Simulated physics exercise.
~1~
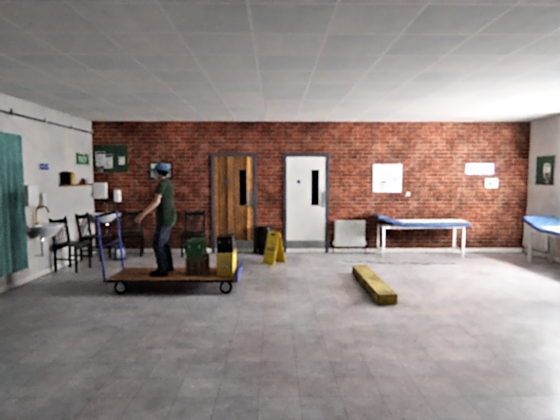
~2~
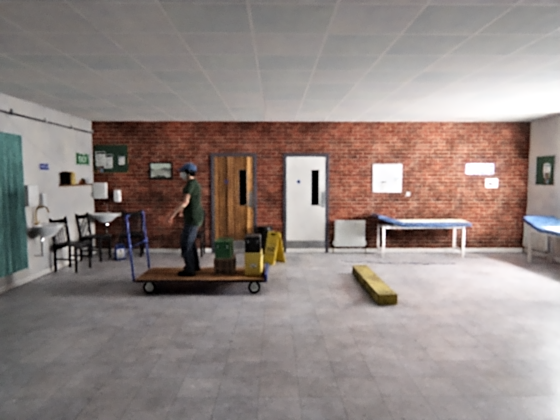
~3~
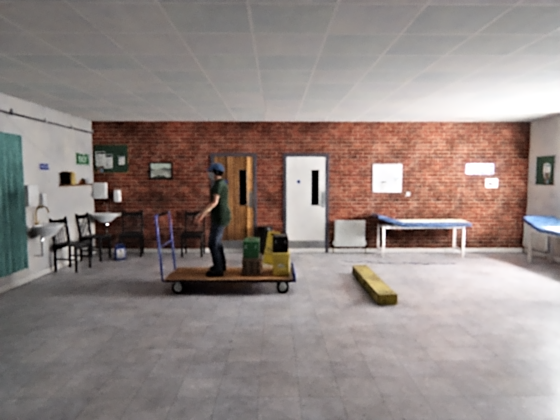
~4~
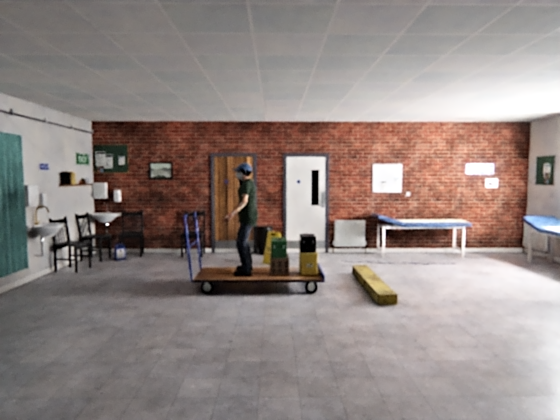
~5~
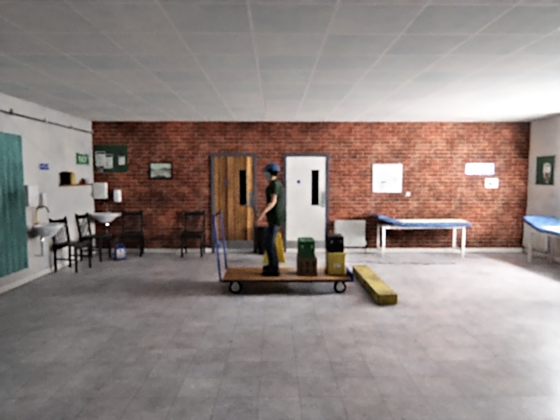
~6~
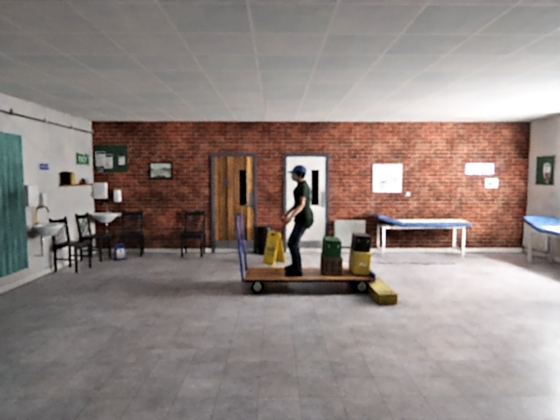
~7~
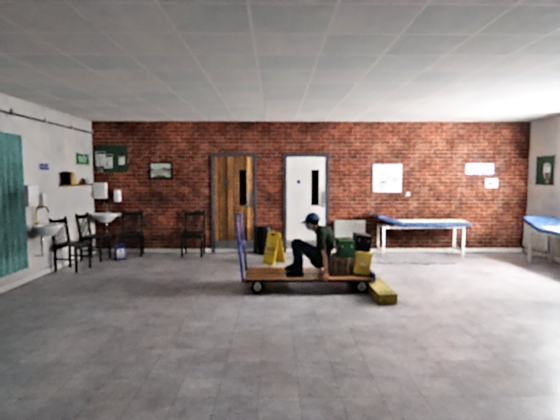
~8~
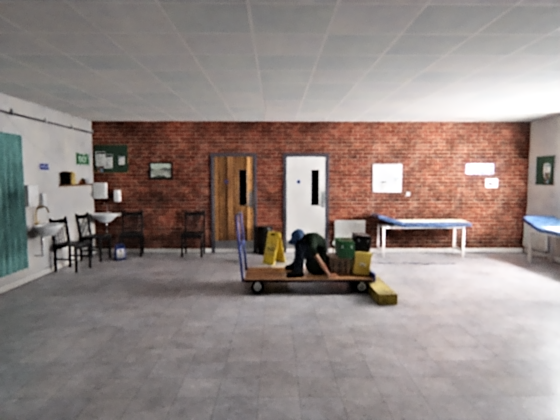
A trolley carrying a standing figure in a cap and several boxes rolled right across a brick-walled room until it stopped at a low yellow kerb, where the figure dropped down and slumped forward against the boxes, which all stayed aboard.
